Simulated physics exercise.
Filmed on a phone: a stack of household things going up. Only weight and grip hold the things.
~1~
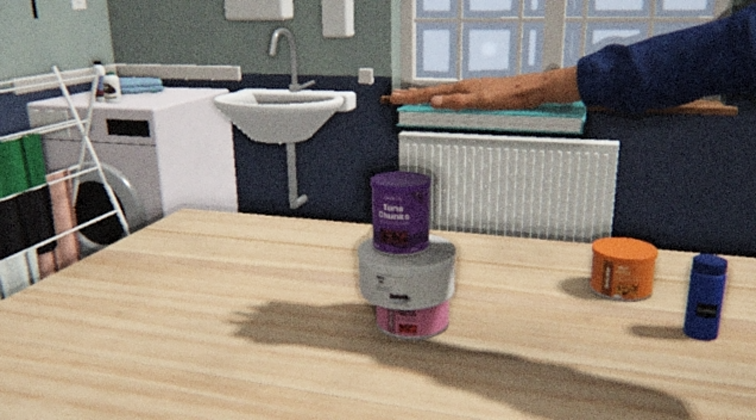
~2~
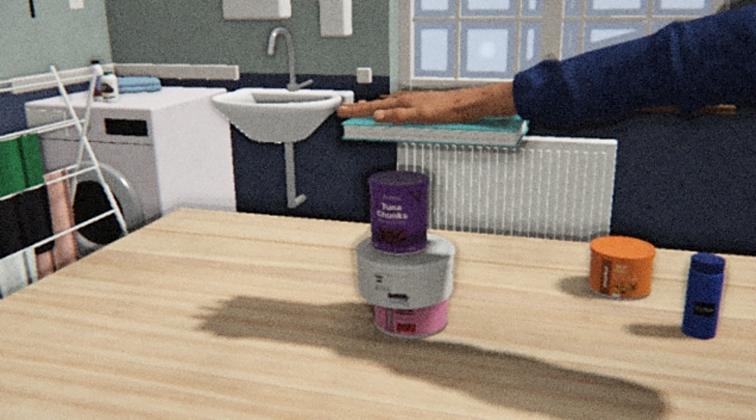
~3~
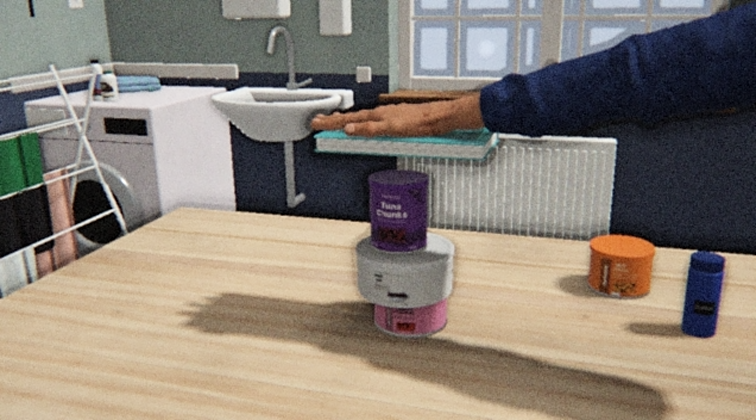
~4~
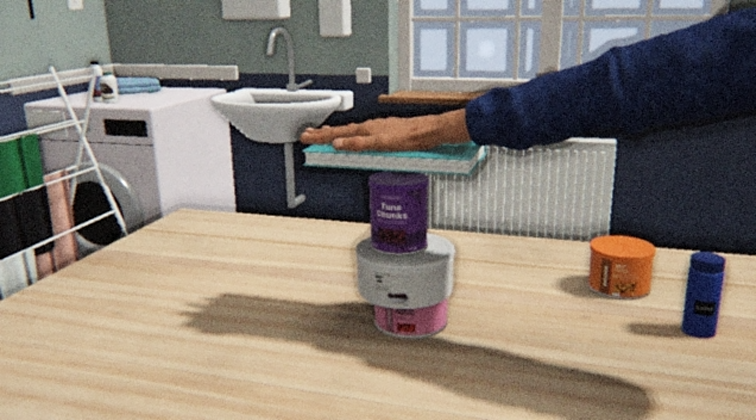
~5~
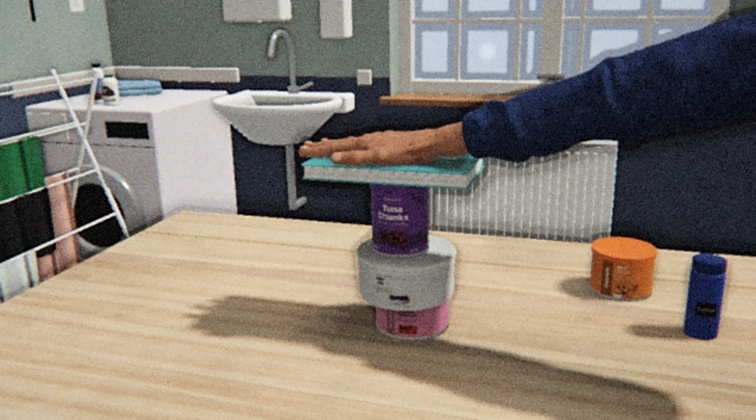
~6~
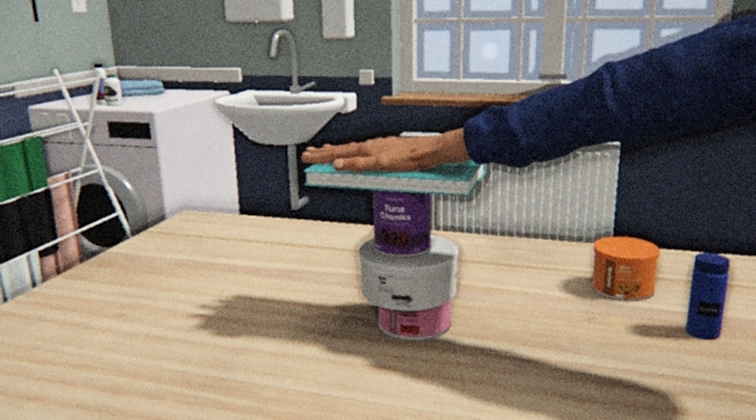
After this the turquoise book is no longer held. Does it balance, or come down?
Here the pile keeps its balance.
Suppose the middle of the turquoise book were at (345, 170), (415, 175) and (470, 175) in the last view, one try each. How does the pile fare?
First, it loses its balance; second, it holds; third, it loses its balance.
Then, 0.20 s past the last view, nothing moves.
Then, 0.60 s past the last view, turquoise book resting near (397, 172).
Finally, all 6 still in place. Final places as the last picture's camera would see them, turquoise book near (397, 172). The pile stays up.
